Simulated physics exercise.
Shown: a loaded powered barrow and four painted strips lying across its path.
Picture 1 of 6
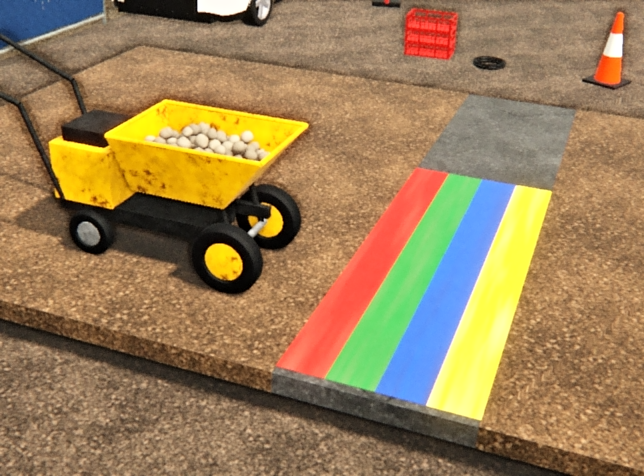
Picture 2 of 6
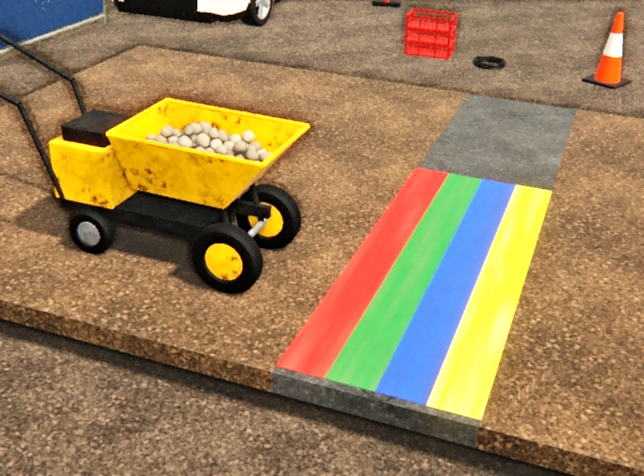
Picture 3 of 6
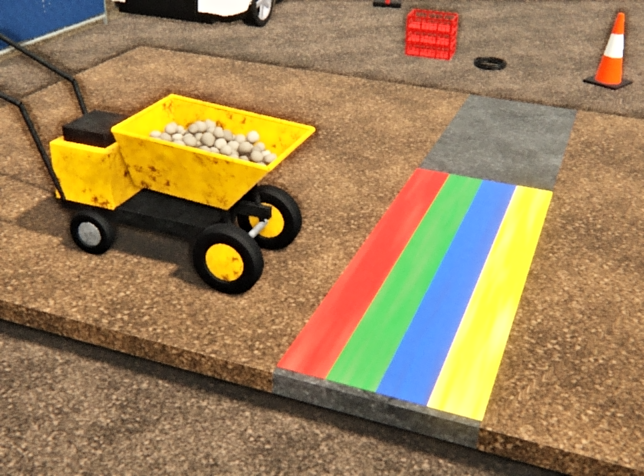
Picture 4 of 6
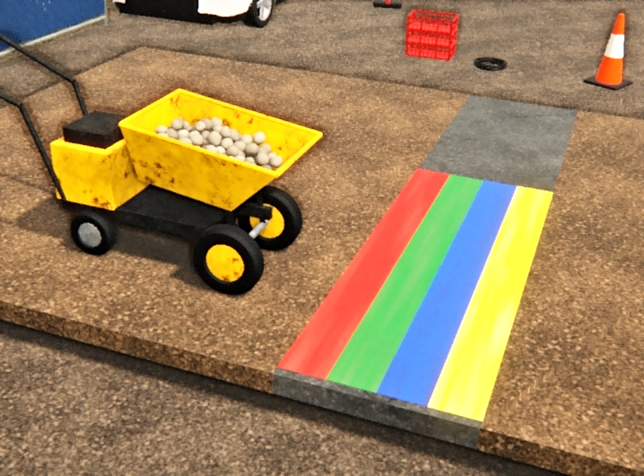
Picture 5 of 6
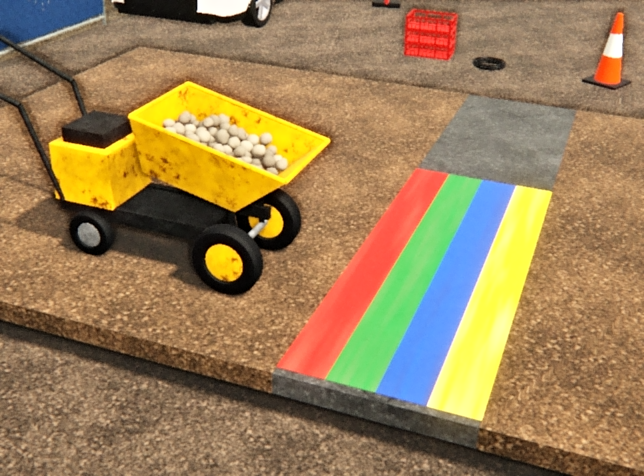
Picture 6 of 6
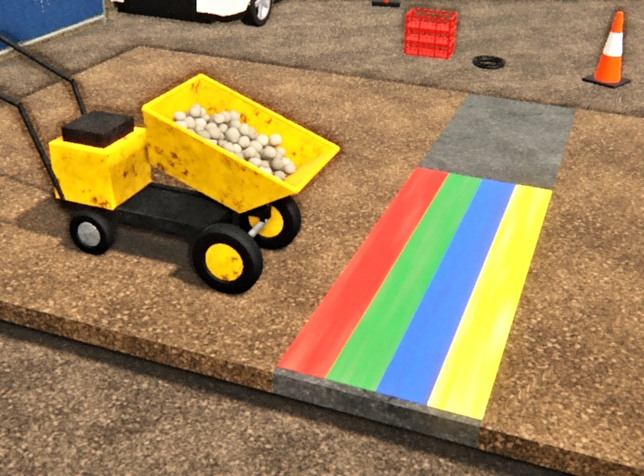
On a paved yard, a yellow barrow loaded with pale pebbles stood left of red, green, blue and yellow strips, and its skip, level at first, slowly tilted forward toward the right.
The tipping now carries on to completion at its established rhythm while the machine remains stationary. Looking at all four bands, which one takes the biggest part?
That would be the green band.
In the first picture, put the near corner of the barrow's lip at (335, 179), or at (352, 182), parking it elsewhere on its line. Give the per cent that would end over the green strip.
0 per cent, then 0 per cent.
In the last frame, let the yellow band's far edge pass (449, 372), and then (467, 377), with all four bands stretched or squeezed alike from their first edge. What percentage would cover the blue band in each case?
30 % and 20 %.
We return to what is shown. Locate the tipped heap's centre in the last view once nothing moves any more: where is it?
Roughly pixel (413, 300).
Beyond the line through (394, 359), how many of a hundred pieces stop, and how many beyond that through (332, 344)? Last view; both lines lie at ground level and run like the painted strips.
Close to 40 and 80 per cent respectively.
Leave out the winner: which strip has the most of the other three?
The blue one.
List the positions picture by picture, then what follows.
Lip of the skip (260, 165), level; top of the load (204, 143), river pebbles; red strip (323, 338); green strip (369, 349); blue strip (417, 361); yellow strip (468, 374), in the first frame.
Lip of the skip (262, 166), level; top of the load (205, 142), in the second frame.
Lip of the skip (268, 169), tipped barely; top of the load (190, 143), in the third frame.
Lip of the skip (276, 175), tipped a little; top of the load (194, 137), in the fourth frame.
Lip of the skip (285, 182), tipped a little; top of the load (201, 133), in the fifth frame.
Lip of the skip (296, 191), tipped clearly; top of the load (199, 131); red strip (323, 338); green strip (370, 349); blue strip (418, 361); yellow strip (468, 373), in the sixth frame.
Just after the last frame, skip tipped steeply; every one in the skip.
A moment on, skip tipped right over; roughly two thirds in the skip; about a tenth over the red strip; roughly a quarter over the green strip.
Further on, skip tipped right over; roughly a quarter in the skip; about a tenth over the red strip; roughly a third over the green strip; roughly a quarter over the blue strip; about a tenth over the yellow strip; just a few off the paint.
When it is over, skip tipped right over; about a tenth in the skip; about a tenth over the red strip; roughly a third over the green strip; roughly a quarter over the blue strip; about a tenth over the yellow strip; about a tenth off the paint.
